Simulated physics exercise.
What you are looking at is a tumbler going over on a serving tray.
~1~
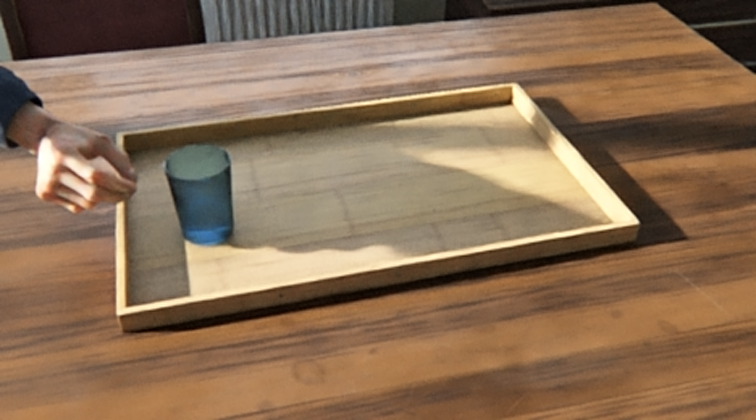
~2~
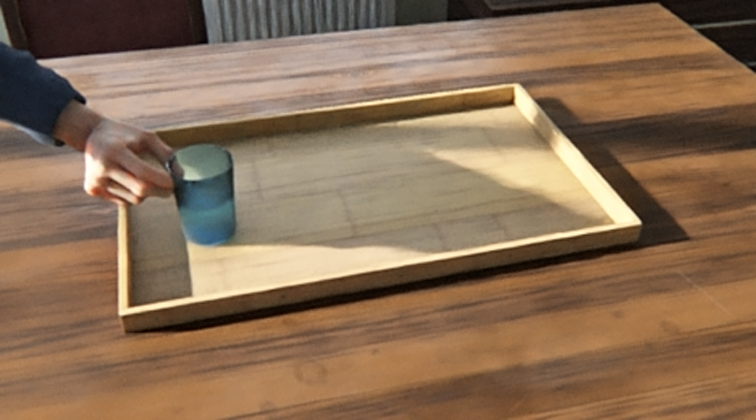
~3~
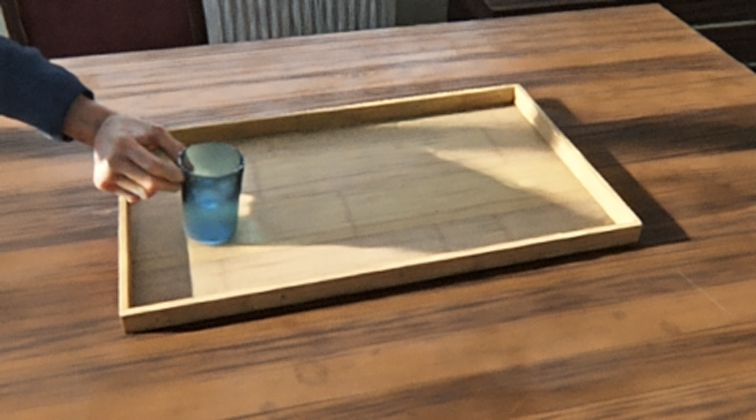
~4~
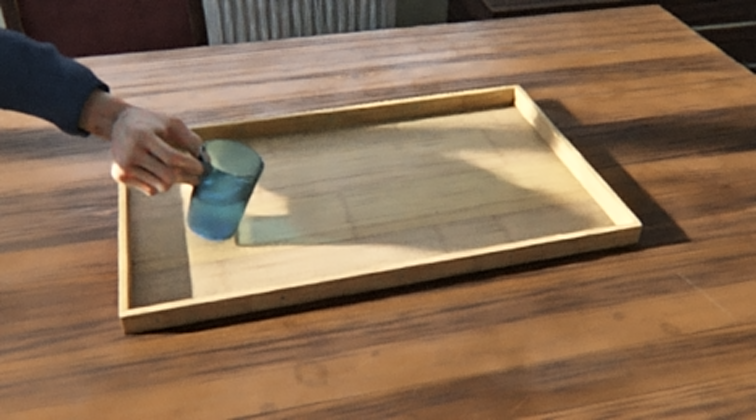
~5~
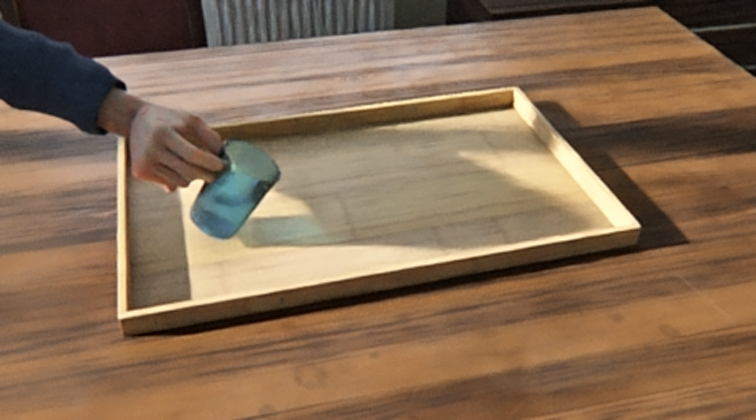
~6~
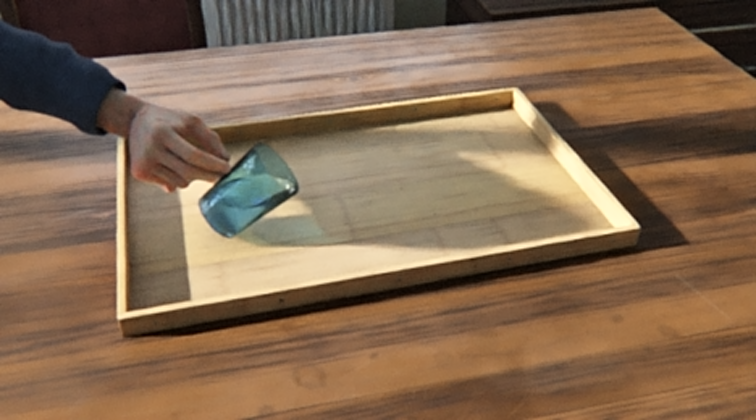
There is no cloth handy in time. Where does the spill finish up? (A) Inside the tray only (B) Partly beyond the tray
Inside the tray only.
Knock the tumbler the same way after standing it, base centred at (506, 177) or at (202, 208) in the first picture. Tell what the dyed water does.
First it gets out on to the top, then it is held by the rim.
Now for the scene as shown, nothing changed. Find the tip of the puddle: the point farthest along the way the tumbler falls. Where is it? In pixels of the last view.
I'd put the tip of it near (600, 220) in the last view.
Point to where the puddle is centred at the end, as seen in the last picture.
(482, 196).
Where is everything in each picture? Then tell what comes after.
It stands upright; tumbler (202, 195) about half full; tray (393, 261), in the first picture.
It is being nudged; tumbler about half full, surface at (205, 195), in the second picture.
It is being nudged; tumbler (211, 192) about half full, in the third picture.
It is being nudged; tumbler (222, 190) tipped 20°; tray (395, 263), in the fourth picture.
It is being nudged; tumbler (233, 190) tipped 35°, in the fifth picture.
It is falling; tumbler (249, 191) tipped 50°, in the sixth picture.
Next, the tumbler lies in the tray; the puddle covers about as much as a plate; the top is dry.
After that, the puddle covers about as much as a tray; the top is dry.
Finally, the puddle covers about as much as a tray; the top is dry.
